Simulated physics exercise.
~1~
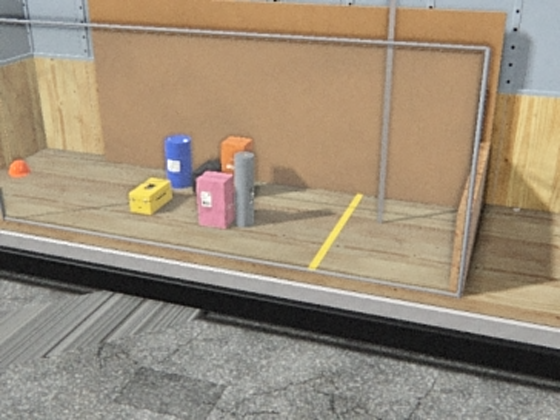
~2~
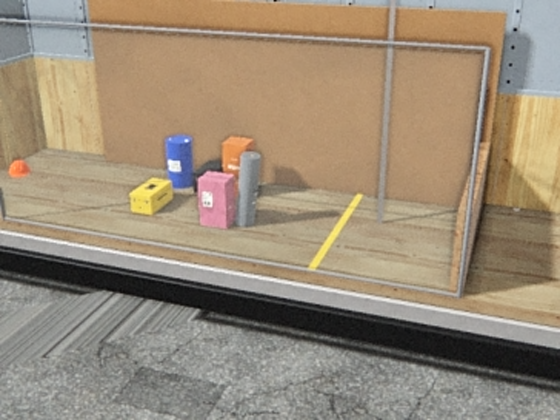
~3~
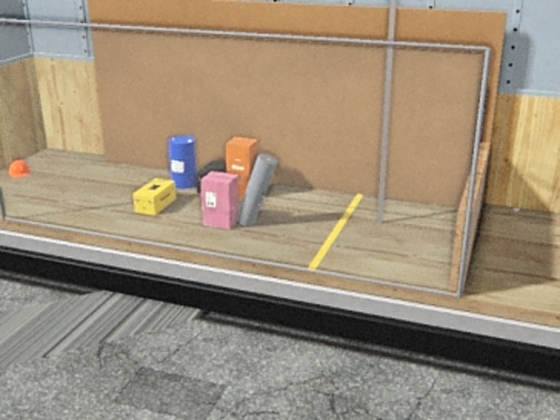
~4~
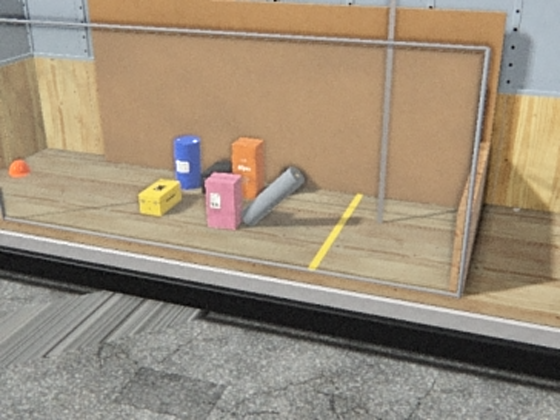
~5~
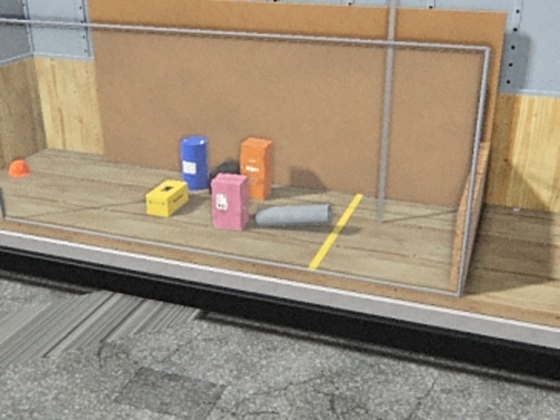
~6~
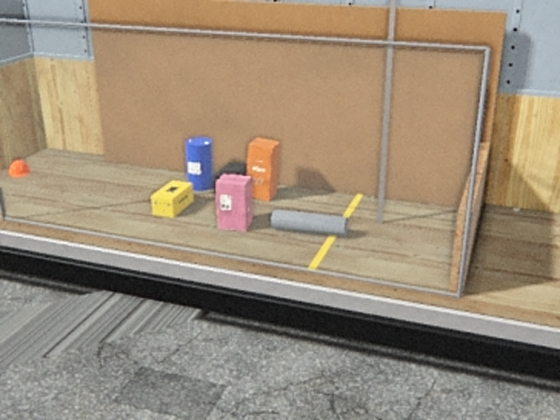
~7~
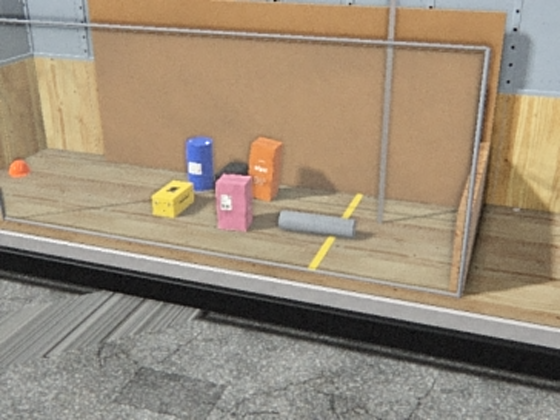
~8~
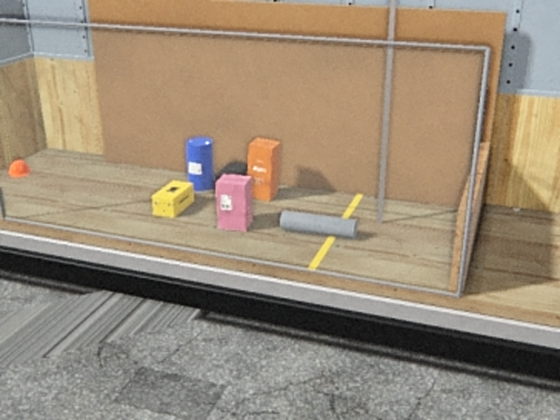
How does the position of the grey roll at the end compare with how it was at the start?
The grey roll stands upright at the start, but by the end it is lying on its side.
